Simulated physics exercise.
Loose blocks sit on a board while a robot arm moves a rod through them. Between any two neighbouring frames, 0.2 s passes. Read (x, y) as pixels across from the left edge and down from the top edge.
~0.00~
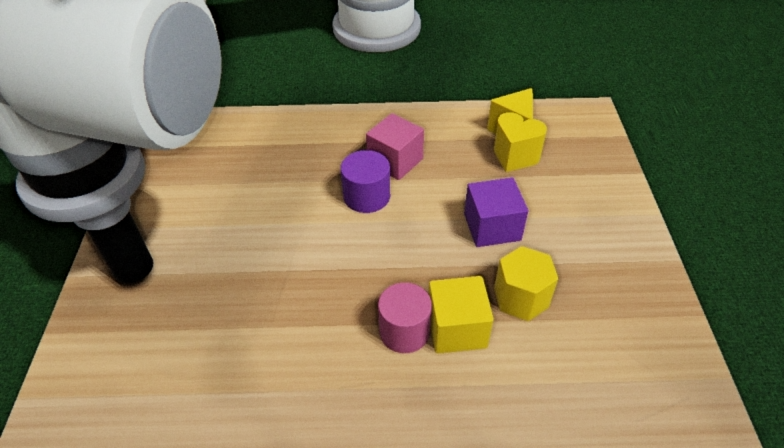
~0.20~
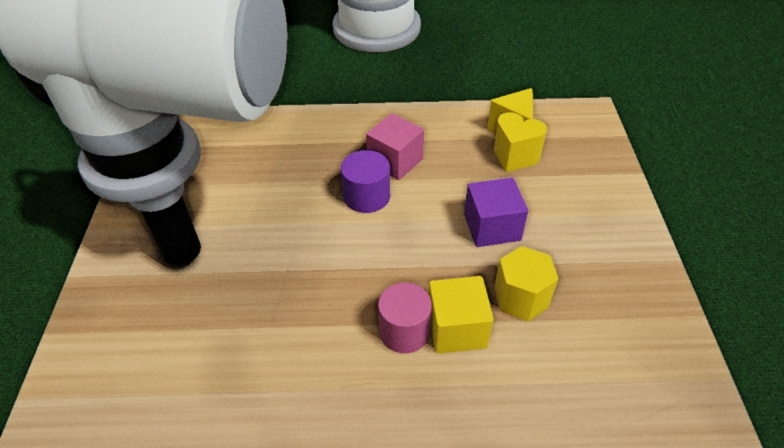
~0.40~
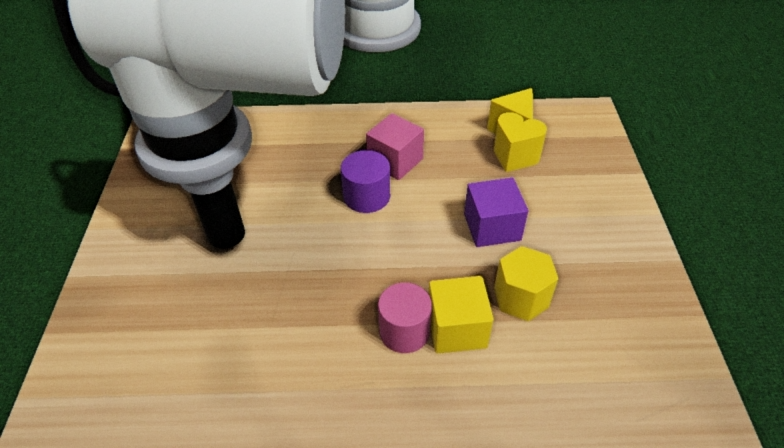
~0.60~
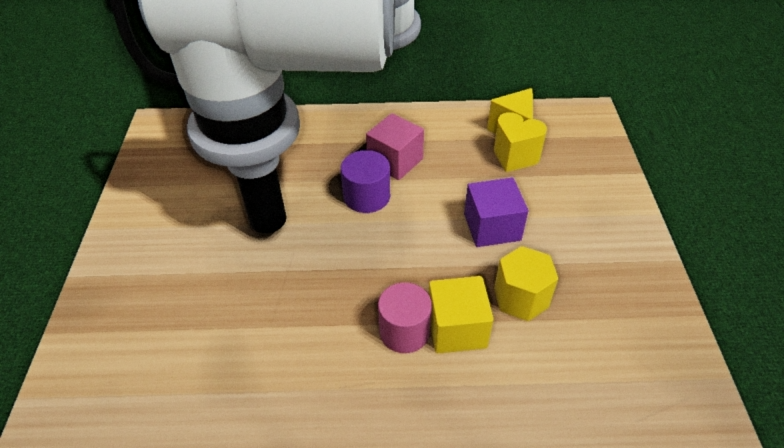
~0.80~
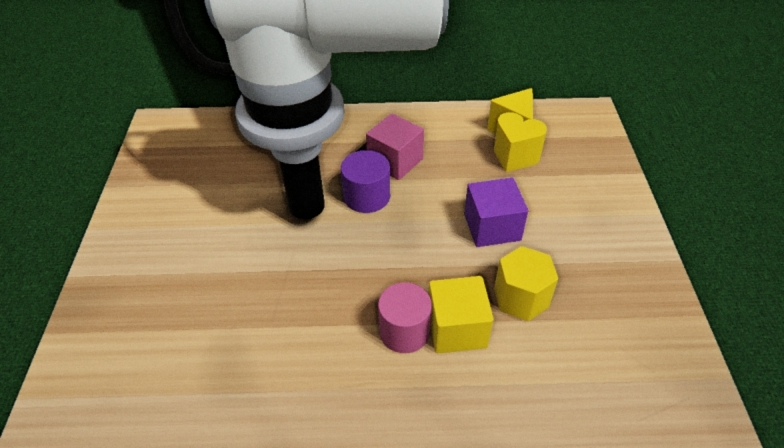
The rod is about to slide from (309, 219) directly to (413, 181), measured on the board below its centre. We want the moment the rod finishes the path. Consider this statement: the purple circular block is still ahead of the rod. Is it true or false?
That statement is accurate.
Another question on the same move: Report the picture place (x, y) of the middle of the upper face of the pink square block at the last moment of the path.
It is going to be at (409, 121).
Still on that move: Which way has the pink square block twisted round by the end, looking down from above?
Prediction: Counterclockwise.
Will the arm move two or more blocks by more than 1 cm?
I expect so.
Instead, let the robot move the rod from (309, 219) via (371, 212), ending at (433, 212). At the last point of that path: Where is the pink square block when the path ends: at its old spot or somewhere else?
At the moment the path ends, the pink square block no longer stands where it did.
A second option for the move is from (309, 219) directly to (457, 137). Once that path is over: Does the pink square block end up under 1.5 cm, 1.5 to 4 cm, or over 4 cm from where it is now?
It is going to finish beyond 4 cm from where it is now.
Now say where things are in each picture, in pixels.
The first picture shows rod's lower end at (134, 268); purple circular block at (365, 166); pink square block at (395, 131); purple square block at (497, 197).
The second picture shows rod at (182, 251); blocks still.
The third picture shows rod at (227, 235); blocks still.
The fourth picture shows rod at (268, 220); blocks still.
The fifth picture shows rod at (307, 207); purple circular block at (365, 166); pink square block at (395, 131); purple square block at (497, 197).
The first path, step by step. One third of the way, rod at (344, 193); purple circular block at (380, 161).
Two thirds of the way, rod at (380, 180); purple circular block at (417, 151); pink square block at (408, 122), turned 50° anticlockwise.
At the end, rod at (413, 168); purple circular block at (453, 143); pink square block at (409, 121), turned 50° anticlockwise; purple square block still.
